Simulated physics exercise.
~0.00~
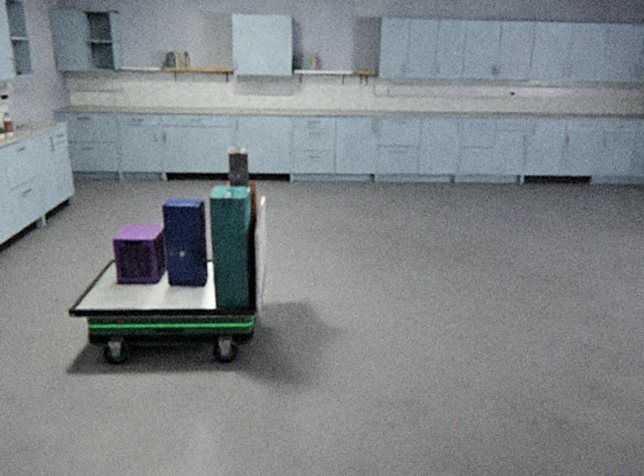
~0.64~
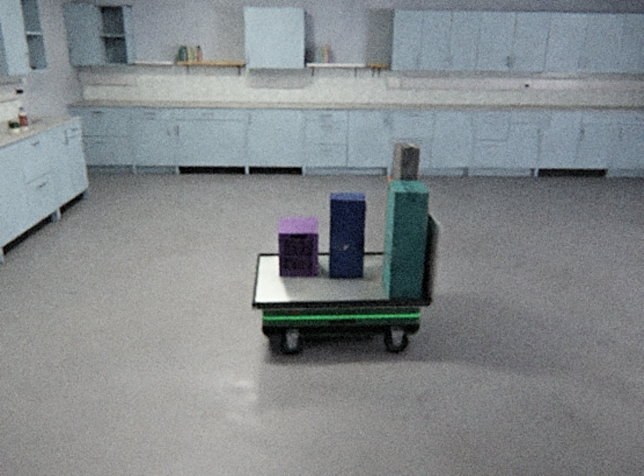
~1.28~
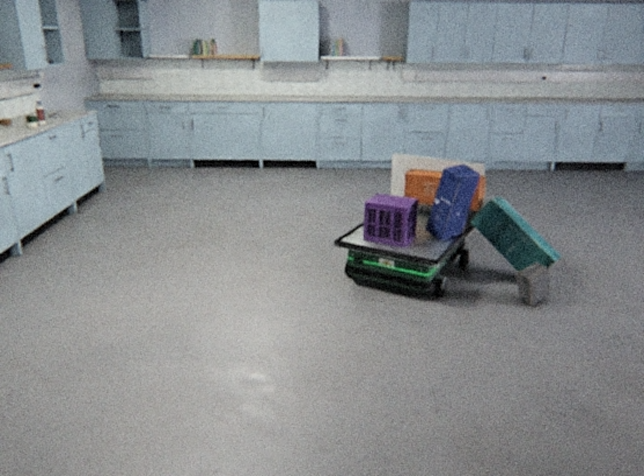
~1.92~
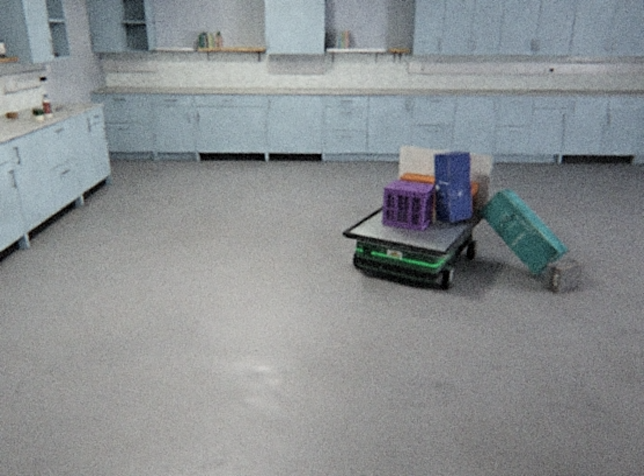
At the start, a low cart with a green stripe stands left of centre in a room lined with pale blue cabinets, carrying a purple crate, a blue box and a turquoise box upright, with a grey box behind. The cart moves right across the grey floor with its load still standing. It then swings away toward the cabinets, and the turquoise and grey boxes tumble off its right side while an orange box lies against the board. The blue box tilts, then settles closer to upright beside the shifted crate. Finally, the cart rests with the turquoise box slanting beside it and the grey box on the floor.
